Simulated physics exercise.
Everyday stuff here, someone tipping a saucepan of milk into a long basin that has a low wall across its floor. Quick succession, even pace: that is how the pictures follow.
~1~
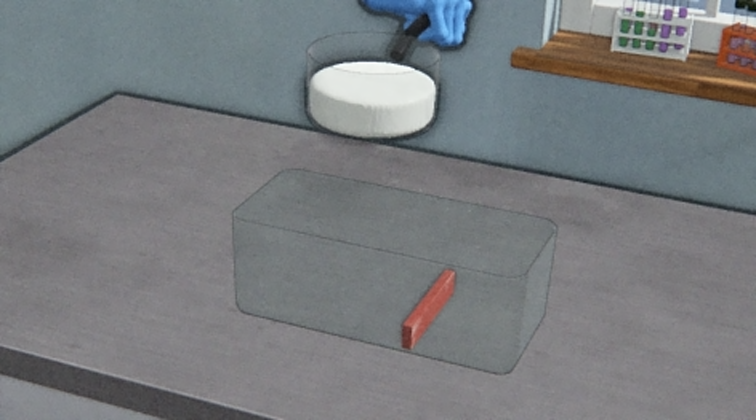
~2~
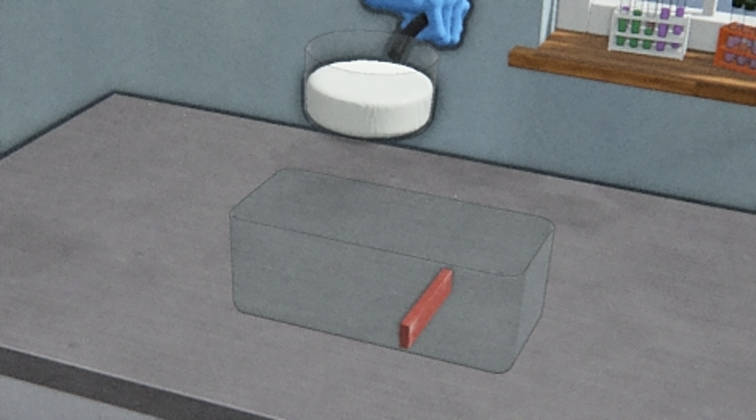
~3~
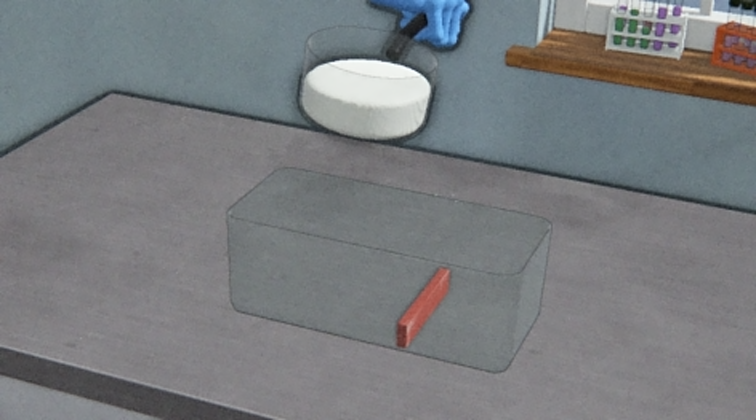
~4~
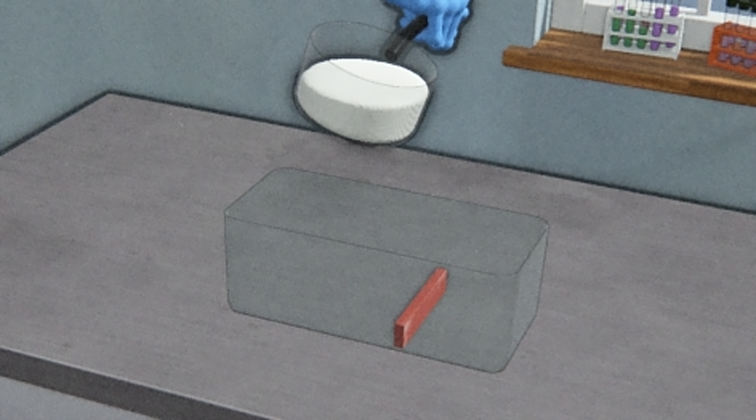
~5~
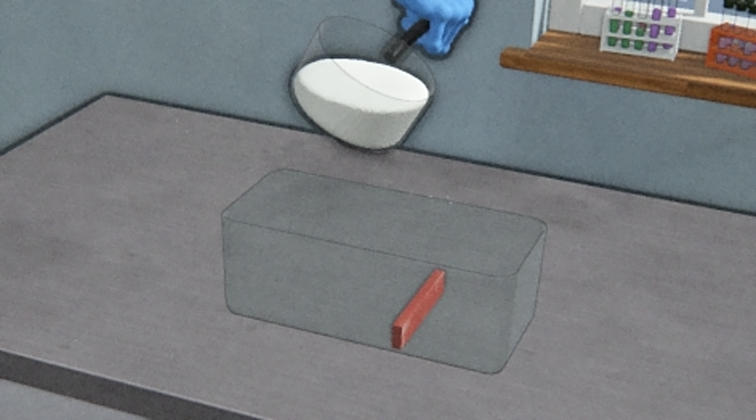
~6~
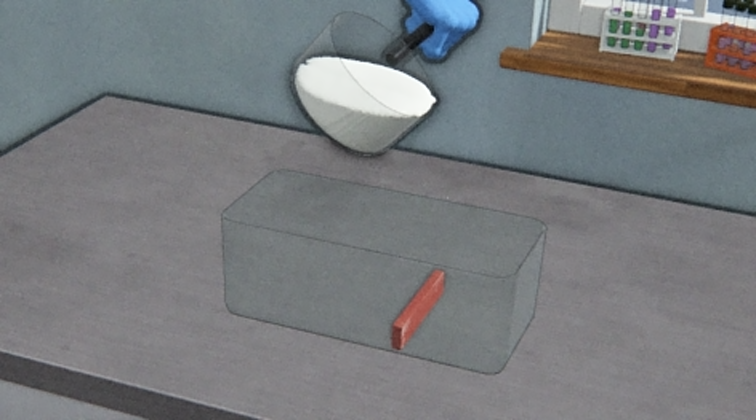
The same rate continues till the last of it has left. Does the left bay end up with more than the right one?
No. The biggest share is going to settle to the right of the divide.
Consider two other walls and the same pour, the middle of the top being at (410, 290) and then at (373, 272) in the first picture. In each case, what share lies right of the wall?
About 85 % for the first and about 90 % for the second.
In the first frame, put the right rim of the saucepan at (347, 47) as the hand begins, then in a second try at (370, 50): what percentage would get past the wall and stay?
Start one gives close to 15 percent, start two close to 10 percent.
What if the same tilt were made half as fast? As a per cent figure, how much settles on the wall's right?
I'd say roughly 85 in every hundred ends up there.
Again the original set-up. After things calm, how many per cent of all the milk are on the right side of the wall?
I'd say near 80 in a hundred.
A moment on, the tilt is 96° and 30 per cent is still to pour, 0 is left of the wall and 23 right of it.
Next, the tilt is 102° and 9 per cent is still to pour, 12 is left of the wall and 67 right of it.
Then the tilt is 102° and 1 per cent is still to pour, 18 is left of the wall and 76 right of it.
Later the tilt is 102° and 0 per cent is still to pour, 19 is left of the wall and 78 right of it.
At rest 20 per cent lies left of the wall, 78 right of it and 2 outside.
